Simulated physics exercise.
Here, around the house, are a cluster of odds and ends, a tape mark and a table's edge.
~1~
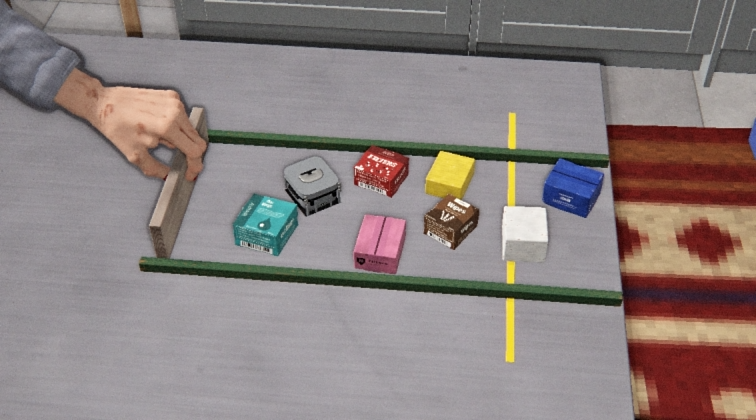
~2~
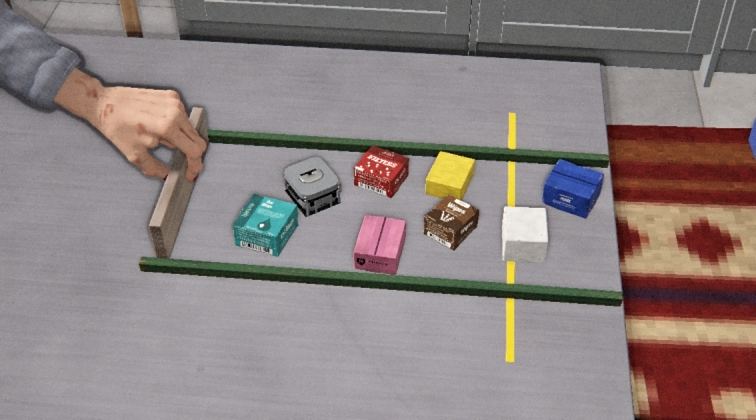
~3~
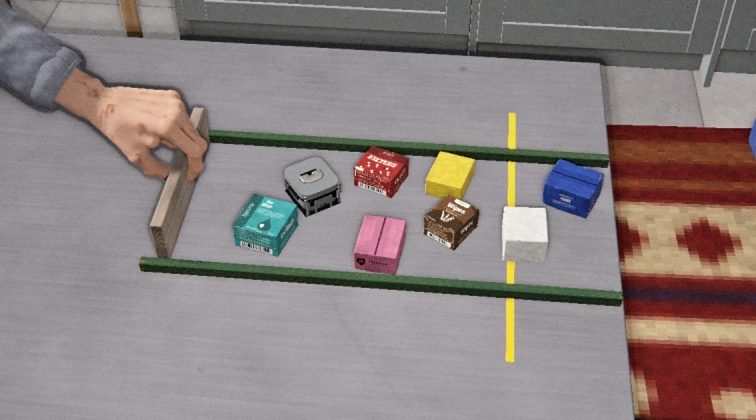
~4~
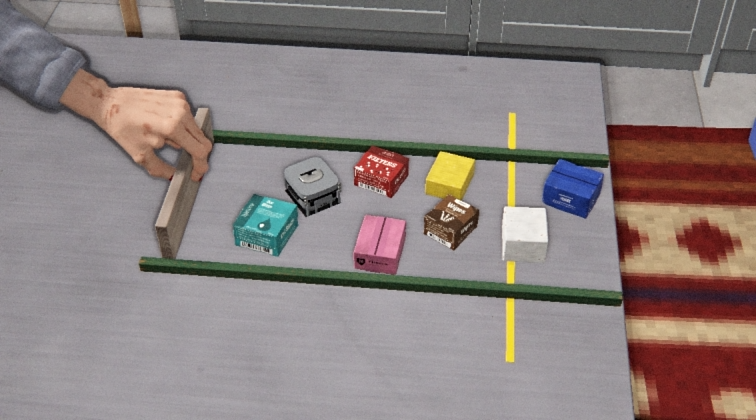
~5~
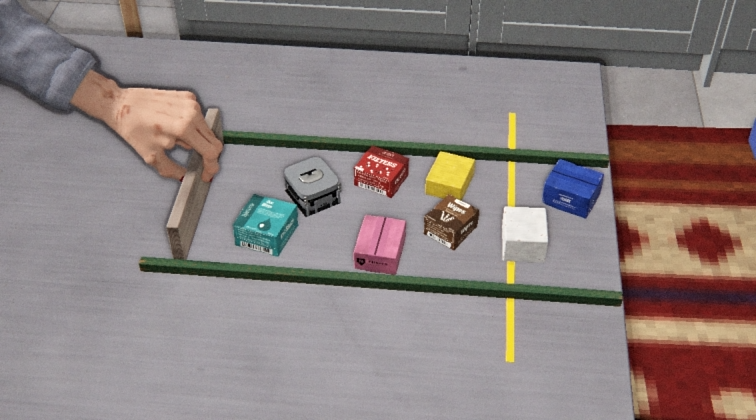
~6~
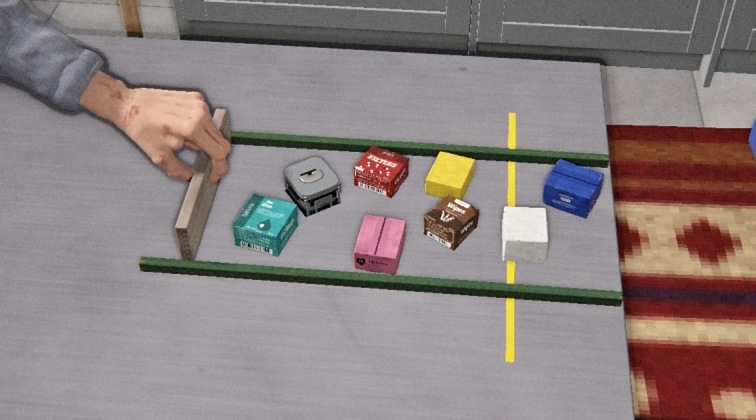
A hand slid a wooden board slightly to the right between two green strips on a grey table, while the eight small coloured boxes and blocks in front of it stayed still.
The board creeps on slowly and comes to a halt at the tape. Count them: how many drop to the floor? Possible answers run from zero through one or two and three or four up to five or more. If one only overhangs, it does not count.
The right answer is one or two.
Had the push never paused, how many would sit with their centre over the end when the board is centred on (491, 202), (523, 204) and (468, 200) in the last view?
0, 2 and 0.
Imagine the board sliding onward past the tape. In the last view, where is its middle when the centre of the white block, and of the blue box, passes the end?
Around (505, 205) first and around (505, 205) second.
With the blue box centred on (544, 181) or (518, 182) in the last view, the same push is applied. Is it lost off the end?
Place by place, it goes off; goes off.
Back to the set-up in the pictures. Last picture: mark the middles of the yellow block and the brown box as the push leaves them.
(575, 182) and (574, 216), approximately.
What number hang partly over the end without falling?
It's 0.
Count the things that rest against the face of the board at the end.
That makes 3.
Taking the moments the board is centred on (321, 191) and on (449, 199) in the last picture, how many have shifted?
Counts: 4 and 7.
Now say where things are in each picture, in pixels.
In the first picture, blue box (573, 188); white block (525, 234); brown box (451, 221); board (181, 181); tape (511, 222).
In the second picture, white block (524, 235); turquoise box (266, 225).
In the third picture, brown box (451, 222); red box (382, 172).
In the fourth picture, blue box (573, 189); grey case (312, 187).
In the fifth picture, white block (524, 235); pink box (380, 244).
In the sixth picture, blue box (573, 189); white block (524, 235); brown box (451, 222); board (206, 183); tape (511, 222).
A little later, none off yet; blue box at rest near (573, 189); white block at rest near (524, 235); brown box at rest near (451, 222).
When it is over, the number that fall off is one or two; down, white block and blue box.
